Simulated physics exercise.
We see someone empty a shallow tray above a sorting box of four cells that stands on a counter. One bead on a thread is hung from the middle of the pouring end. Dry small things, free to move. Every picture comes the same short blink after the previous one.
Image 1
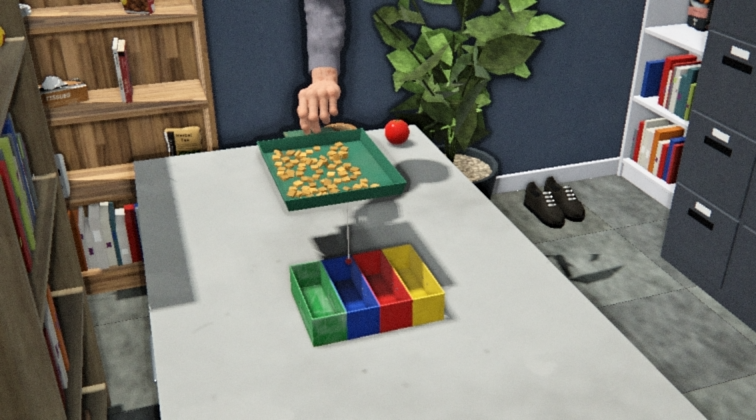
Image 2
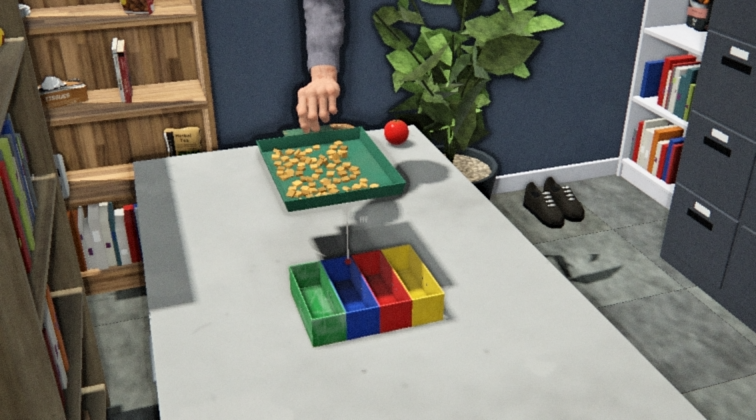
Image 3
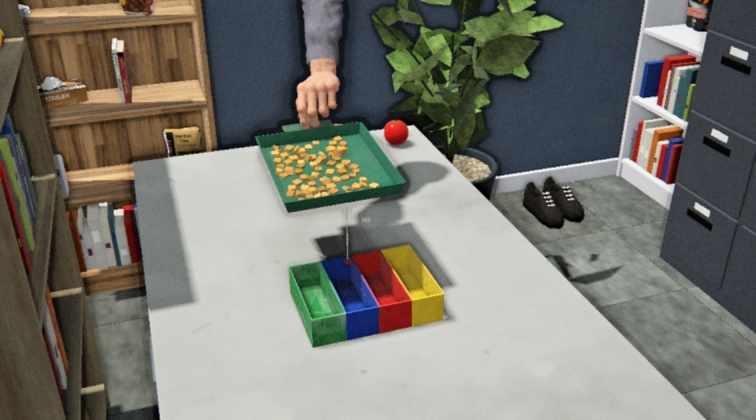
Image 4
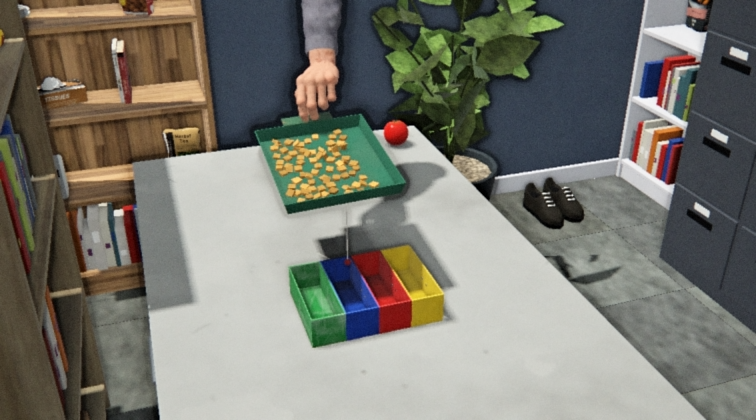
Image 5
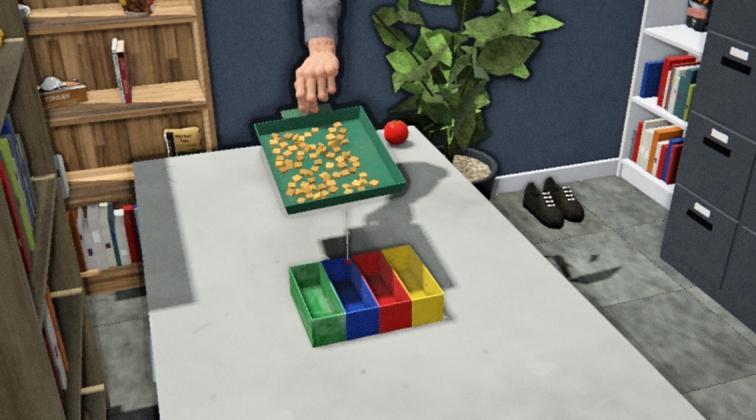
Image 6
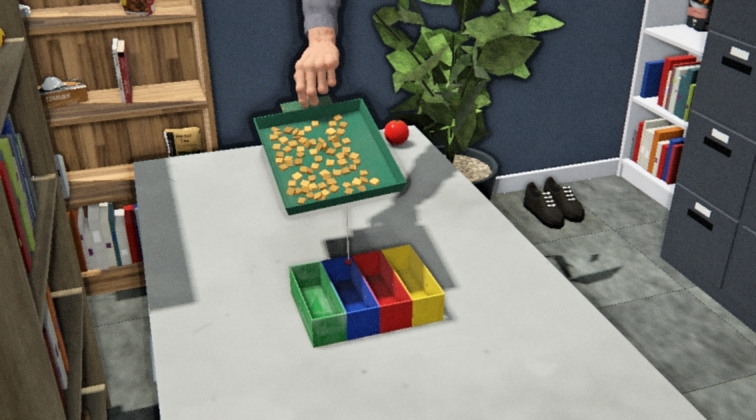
A hand at the far end of a pale counter holds a shallow green tray scattered with golden-brown cereal squares, seen from above in a room with bookshelves, a leafy plant and dark shoes. Nearer stands a sorting box with green, blue, red and yellow cells, while a red ball rests beyond the tray. The hand gradually raises the tray's far side, tilting it toward the near left corner, as the camera stays still.
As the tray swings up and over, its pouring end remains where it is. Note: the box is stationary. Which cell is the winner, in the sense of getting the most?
Winner: Green.
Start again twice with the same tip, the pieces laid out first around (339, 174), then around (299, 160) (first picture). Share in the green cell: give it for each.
Around 50 percent the first time and around 50 percent the second time.
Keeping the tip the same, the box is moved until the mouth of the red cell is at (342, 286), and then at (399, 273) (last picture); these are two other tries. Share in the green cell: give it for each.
First position: Some 10 %; second position: Some 30 %.
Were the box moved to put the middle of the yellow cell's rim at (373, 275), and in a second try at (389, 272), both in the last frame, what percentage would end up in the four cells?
In order, about 90 and 100 in a hundred.
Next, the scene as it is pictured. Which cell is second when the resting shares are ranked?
The blue cell.
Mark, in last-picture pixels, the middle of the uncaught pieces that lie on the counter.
Around (266, 336).
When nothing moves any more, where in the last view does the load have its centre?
Around (324, 320), give or take.
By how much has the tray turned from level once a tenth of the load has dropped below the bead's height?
Approx. reading: About 105°.
Soon after the last picture, tray tipped steeply; all on the tray.
A little later, tray tipped past a quarter turn; most on the tray; a stray few in the green cell; a stray few in the red cell; a small part falling or outside the box.
Later still, tray tipped past a quarter turn; about half in the green cell; about a quarter in the blue cell; a small part in the red cell; about a quarter falling or outside the box.
At rest, tray tipped past a quarter turn; about half in the green cell; about a quarter in the blue cell; a small part in the red cell; none in the yellow cell; about a quarter outside the box.
